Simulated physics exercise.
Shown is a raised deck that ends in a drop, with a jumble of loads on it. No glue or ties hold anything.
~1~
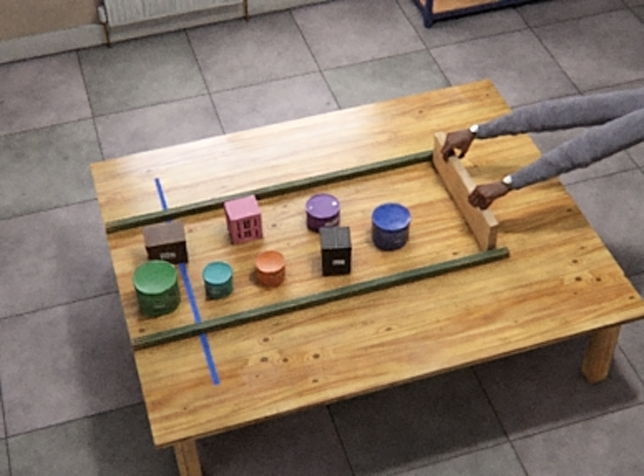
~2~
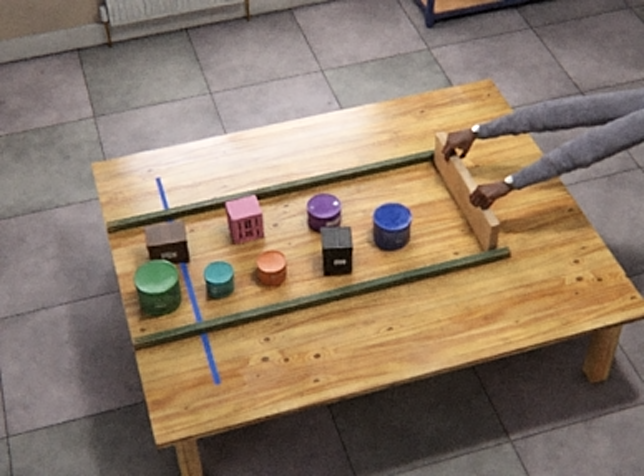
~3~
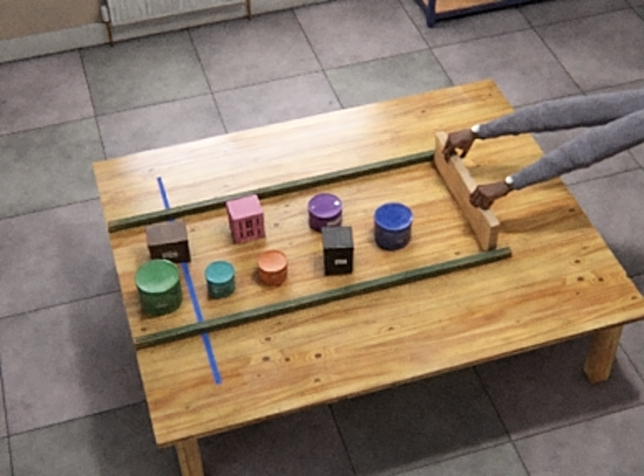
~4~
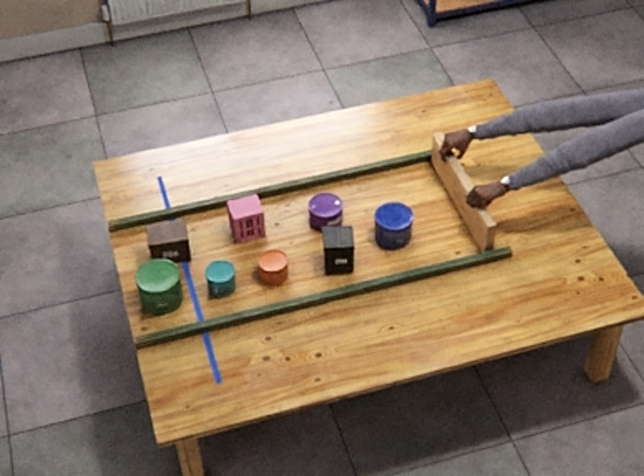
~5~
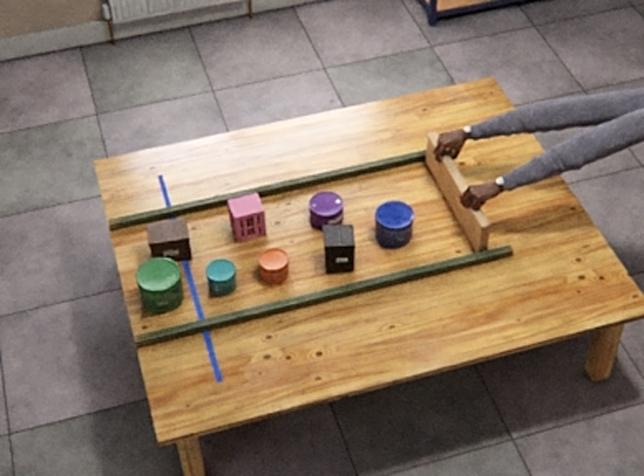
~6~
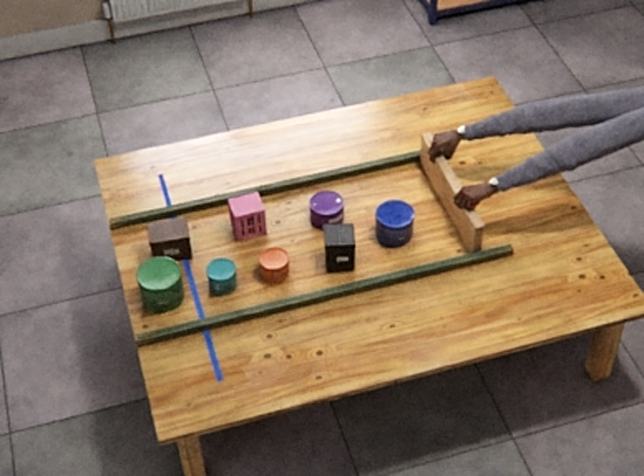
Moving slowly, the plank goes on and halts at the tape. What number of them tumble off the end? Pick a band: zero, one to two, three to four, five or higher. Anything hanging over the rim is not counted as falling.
Band: One to two.
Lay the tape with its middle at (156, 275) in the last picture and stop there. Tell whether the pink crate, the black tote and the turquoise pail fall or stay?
The pink crate holds on, the black tote remains up, the turquoise pail drops off.
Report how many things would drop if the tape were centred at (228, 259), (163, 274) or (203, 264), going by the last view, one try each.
Going through each try, you'd get 0, 4 and 1.
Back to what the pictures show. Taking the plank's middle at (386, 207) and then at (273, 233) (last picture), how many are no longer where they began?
One spot: 1. Other spot: 6.
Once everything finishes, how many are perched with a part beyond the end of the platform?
2, I think.
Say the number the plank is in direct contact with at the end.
The count comes out at 4.
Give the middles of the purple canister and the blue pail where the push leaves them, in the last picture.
Close to (165, 248); the other close to (170, 272).
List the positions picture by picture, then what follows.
The first picture shows green pail (157, 289); brown tote (166, 245); turquoise pail (218, 280); plank (464, 191); tape (184, 272).
The second picture shows brown tote (167, 244); pink crate (245, 220).
The third picture shows turquoise pail (221, 280); black tote (338, 251).
The fourth picture shows green pail (160, 287); blue pail (394, 226).
The fifth picture shows brown tote (170, 242); plank (456, 192).
The sixth picture shows green pail (161, 285); brown tote (170, 241); turquoise pail (222, 277); plank (450, 192); tape (187, 268).
Soon after, none off yet; green pail at rest near (161, 285); brown tote at rest near (170, 241); turquoise pail at rest near (222, 277).
Then, none off yet; green pail moved a little near (140, 288); brown tote at rest near (169, 241); turquoise pail moved about its own width near (176, 282).
At rest, the number that fall off is one or two; fallen, green pail.
